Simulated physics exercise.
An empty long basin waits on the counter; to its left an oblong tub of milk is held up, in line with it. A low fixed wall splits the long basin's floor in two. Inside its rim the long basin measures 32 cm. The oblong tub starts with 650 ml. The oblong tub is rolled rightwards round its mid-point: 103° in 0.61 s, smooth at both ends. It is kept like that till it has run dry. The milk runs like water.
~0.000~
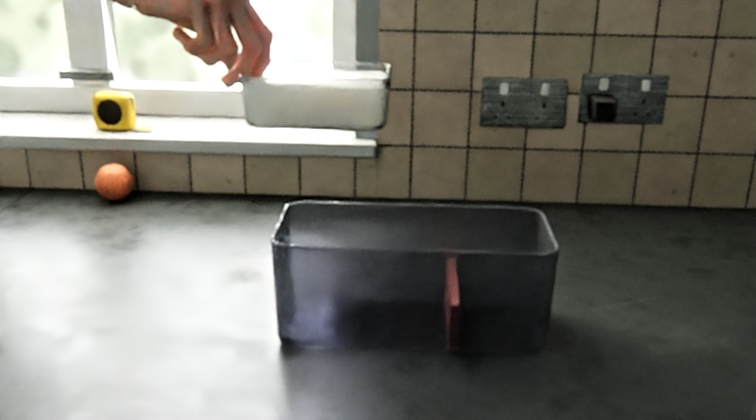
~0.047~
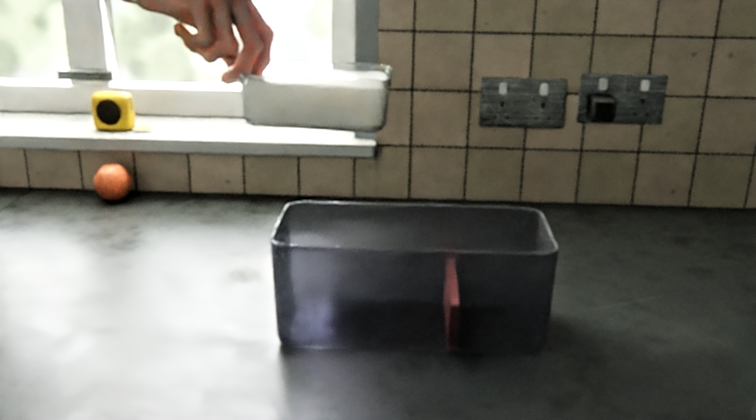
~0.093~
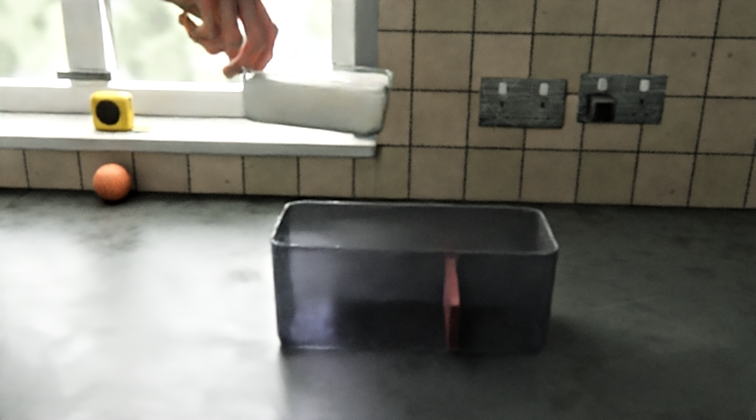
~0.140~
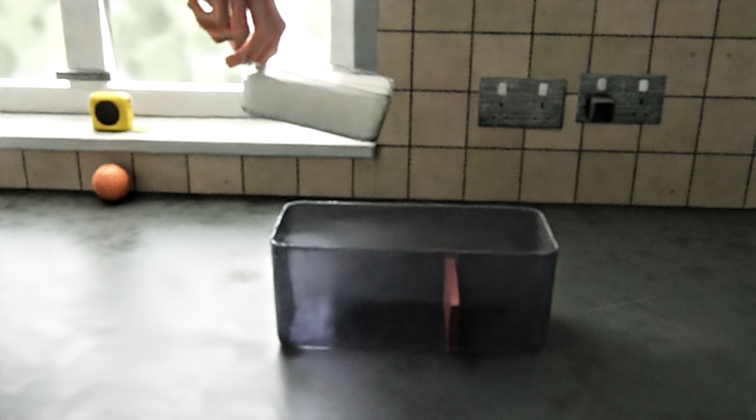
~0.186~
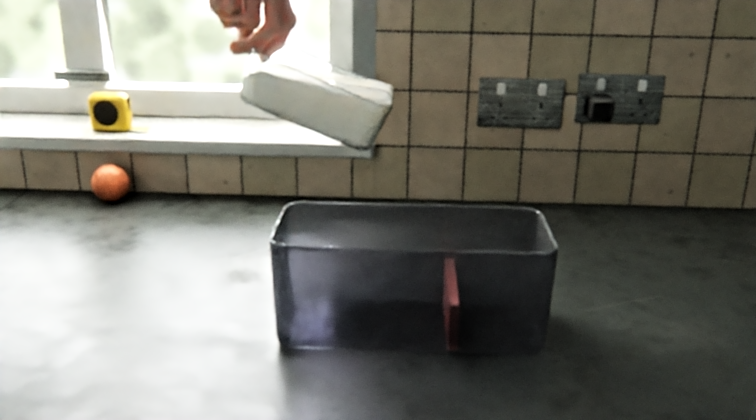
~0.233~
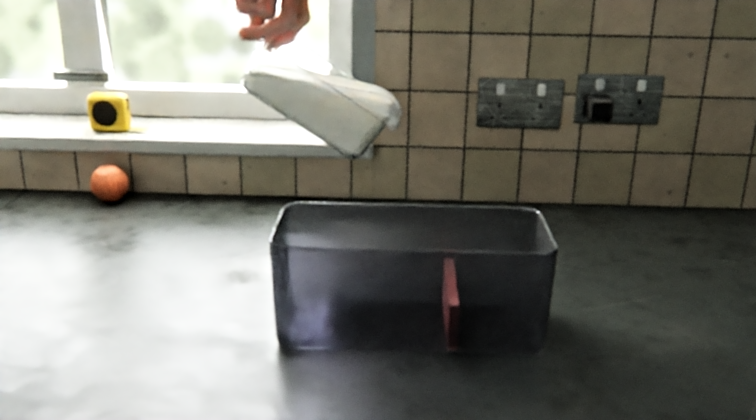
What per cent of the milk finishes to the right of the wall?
Roughly 16 per cent is past the wall.
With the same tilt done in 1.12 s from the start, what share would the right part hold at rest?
Then about 45 per cent.
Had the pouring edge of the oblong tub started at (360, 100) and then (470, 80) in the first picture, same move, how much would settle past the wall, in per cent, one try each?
In turn about 5 and 75 per cent.
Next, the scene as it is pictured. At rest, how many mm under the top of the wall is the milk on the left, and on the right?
Some 40 mm on the left and 50 mm on the right.
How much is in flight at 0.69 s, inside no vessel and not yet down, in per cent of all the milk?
Some 3 per cent.
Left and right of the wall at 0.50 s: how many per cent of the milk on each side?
Left about 38, right about 10.
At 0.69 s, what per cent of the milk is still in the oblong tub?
Some 1 per cent.
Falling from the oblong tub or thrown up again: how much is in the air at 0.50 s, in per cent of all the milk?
About 46 per cent.
By 0.50 s the tilt is 94° and 8 per cent is still to pour, 37 is left of the wall and 10 right of it.
By 0.69 s the tilt is 103° and 1 per cent is still to pour, 75 is left of the wall and 16 right of it.
By 0.89 s the tilt is 103° and 0 per cent is still to pour, 72 is left of the wall and 16 right of it.
By 1.11 s the tilt is 103° and 0 per cent is still to pour, 75 is left of the wall and 16 right of it.
At rest 75 per cent lies left of the wall, 16 right of it and 9 outside.
